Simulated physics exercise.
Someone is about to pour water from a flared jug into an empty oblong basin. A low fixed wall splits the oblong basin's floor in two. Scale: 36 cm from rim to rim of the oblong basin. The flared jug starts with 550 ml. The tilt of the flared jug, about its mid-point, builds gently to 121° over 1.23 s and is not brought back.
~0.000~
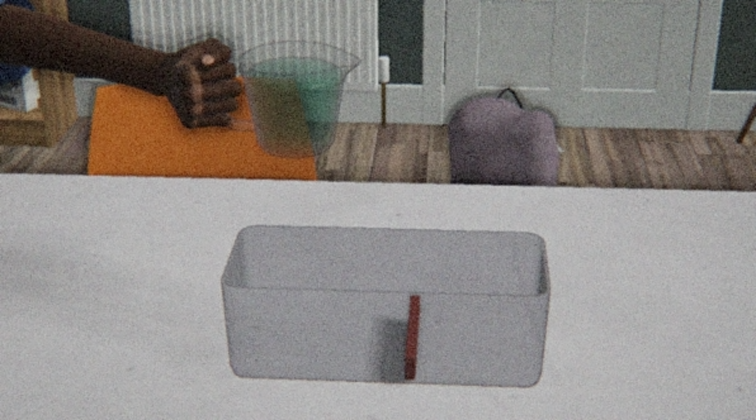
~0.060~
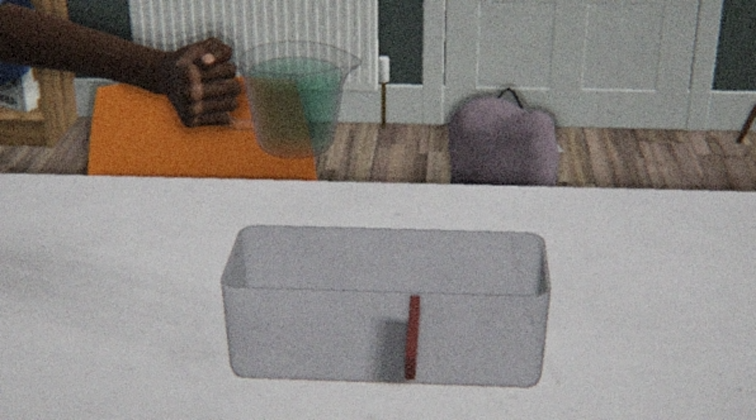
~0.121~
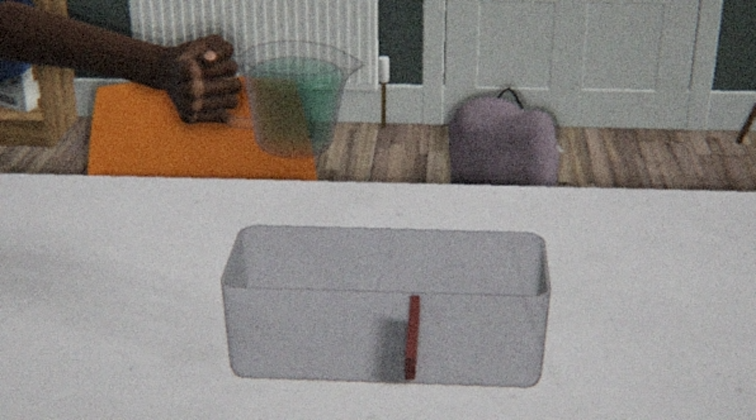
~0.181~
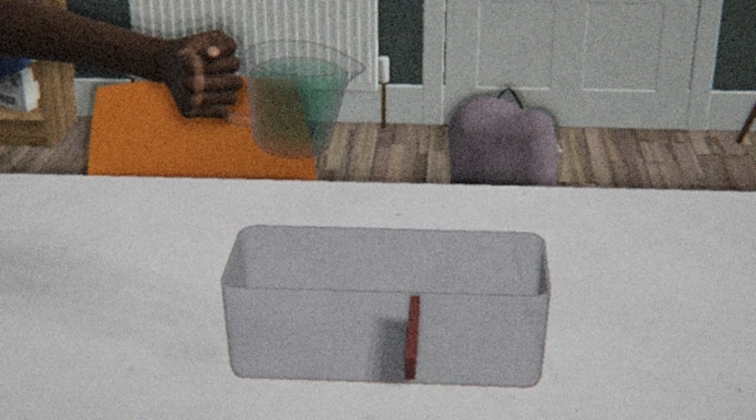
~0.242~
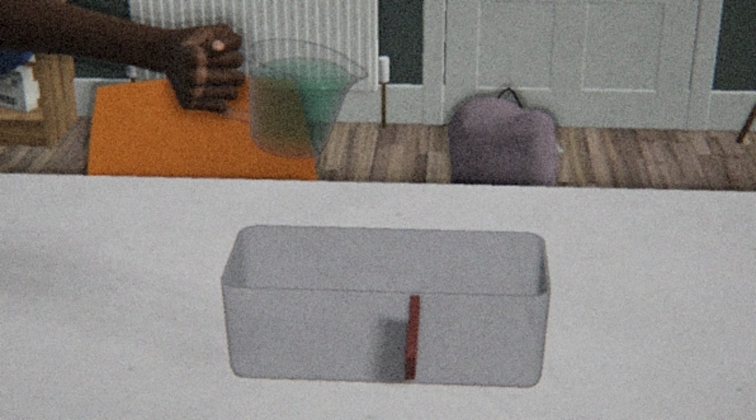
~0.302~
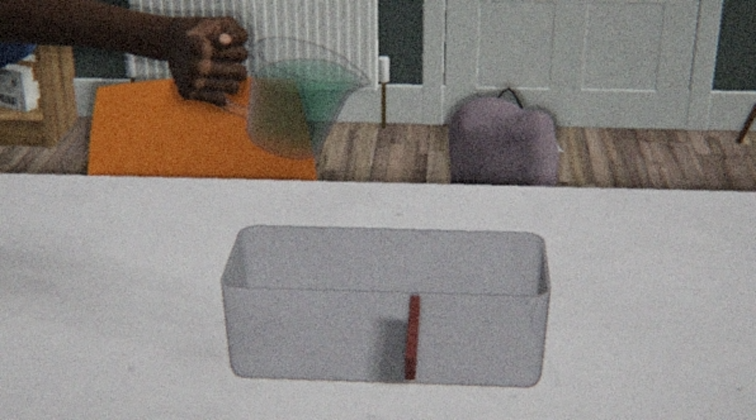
At first, a hand at the upper left holds a clear flared jug of greenish water upright behind an empty grey oblong basin on a white table. The hand then gradually tilts the jug slightly to the right, its rim dipping on that side, while the basin stays still.
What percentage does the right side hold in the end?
About 68 per cent.
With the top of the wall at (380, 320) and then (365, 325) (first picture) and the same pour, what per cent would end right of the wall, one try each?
First 85, then 90 per cent.
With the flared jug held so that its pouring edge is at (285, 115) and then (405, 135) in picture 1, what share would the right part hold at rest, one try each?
In turn about 10 and 80 per cent.
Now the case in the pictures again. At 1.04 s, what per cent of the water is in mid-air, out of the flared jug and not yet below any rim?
Some 10 per cent.
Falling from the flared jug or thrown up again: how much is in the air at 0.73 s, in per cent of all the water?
Near 30 in a hundred.
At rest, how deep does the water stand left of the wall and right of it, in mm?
Left about 6 mm, right about 18 mm.
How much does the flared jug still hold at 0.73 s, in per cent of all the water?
About 54 per cent.
After 0.73 s the tilt is 78° and 53 per cent is still to pour, 1 is left of the wall and 16 right of it.
After 1.04 s the tilt is 114° and 3 per cent is still to pour, 19 is left of the wall and 68 right of it.
After 1.37 s the tilt is 121° and 0 per cent is still to pour, 29 is left of the wall and 70 right of it.
After 1.73 s the tilt is 121° and 0 per cent is still to pour, 31 is left of the wall and 68 right of it.
In the end 31 per cent lies left of the wall, 68 right of it and 1 outside.
